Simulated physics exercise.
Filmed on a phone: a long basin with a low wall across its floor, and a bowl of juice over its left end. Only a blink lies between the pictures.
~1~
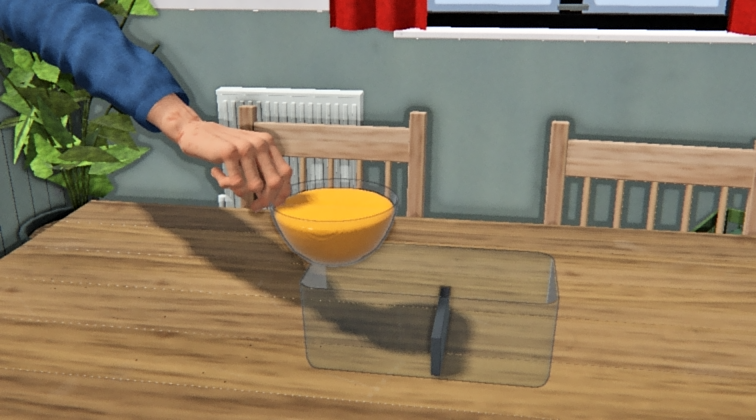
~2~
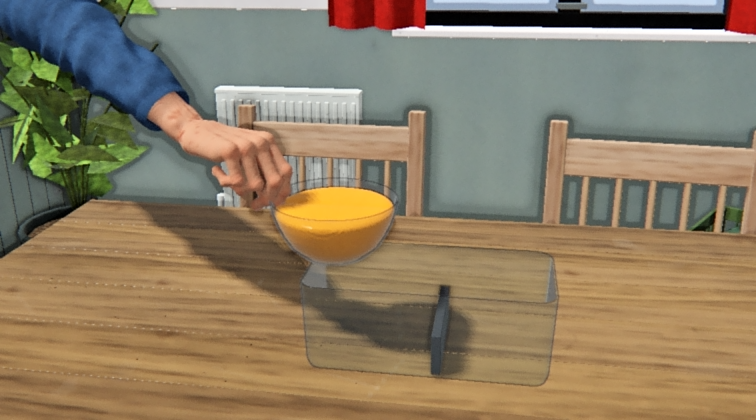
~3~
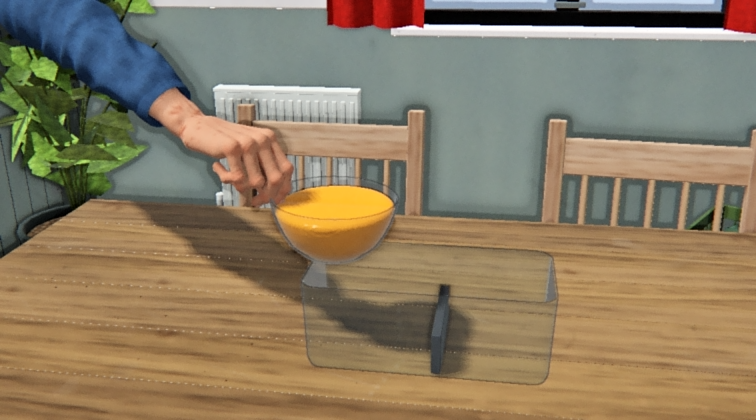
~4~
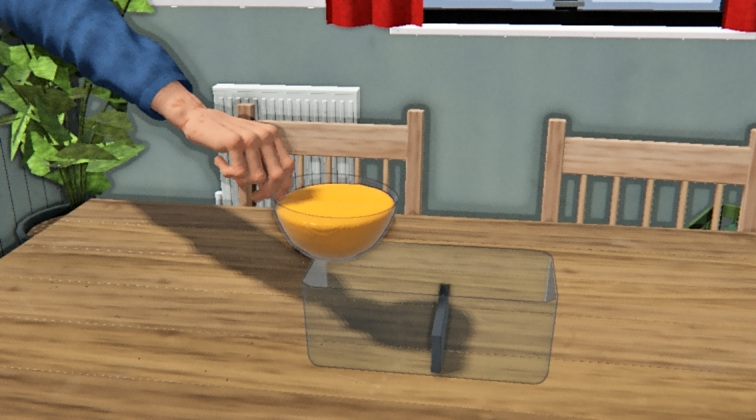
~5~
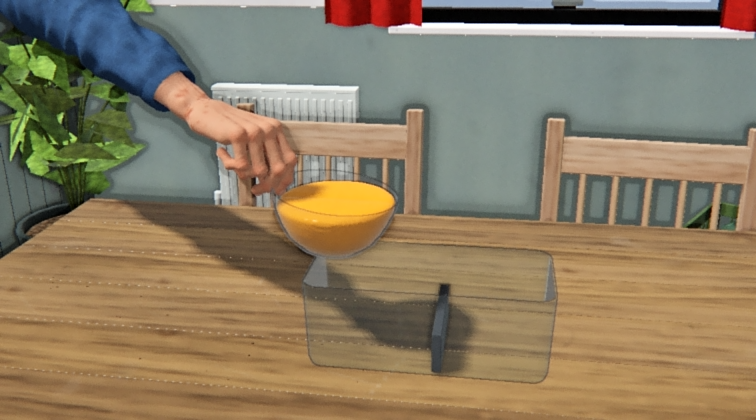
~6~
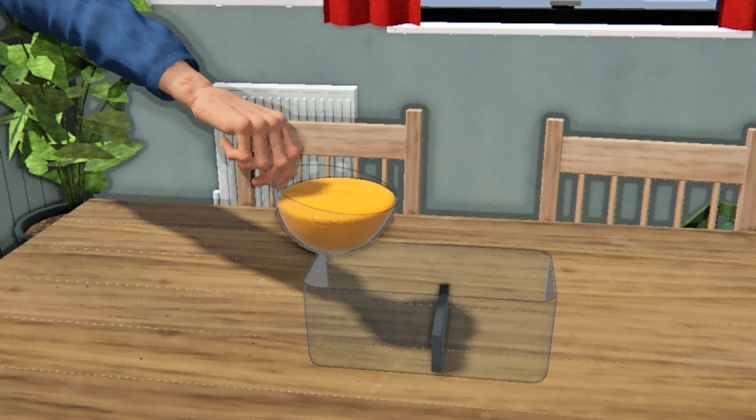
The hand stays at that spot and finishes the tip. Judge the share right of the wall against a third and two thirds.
It comes to more than two thirds.
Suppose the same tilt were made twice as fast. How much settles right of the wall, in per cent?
Near 75 %.
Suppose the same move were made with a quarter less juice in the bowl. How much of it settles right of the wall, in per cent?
It comes to 95 per cent or so.
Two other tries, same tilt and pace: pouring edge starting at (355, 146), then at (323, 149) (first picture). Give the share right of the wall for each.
The first gives 65 %, the second 5 %.
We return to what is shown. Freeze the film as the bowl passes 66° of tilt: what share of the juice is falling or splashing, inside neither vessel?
It comes to 35 per cent or so.
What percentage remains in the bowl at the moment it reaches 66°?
Roughly 40 in a hundred.
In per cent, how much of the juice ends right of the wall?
Roughly 95 in a hundred.
A moment on, the bowl is tipped part way and 40 per cent is still to pour, 5 is left of the wall and 21 right of it.
Next, the bowl is tipped right over and 0 per cent is still to pour, 7 is left of the wall and 89 right of it.
Then the bowl is tipped right over and 0 per cent is still to pour, 7 is left of the wall and 93 right of it.
Later the bowl is tipped right over and 0 per cent is still to pour, 7 is left of the wall and 93 right of it.
At rest 7 per cent lies left of the wall, 93 right of it and 0 outside.
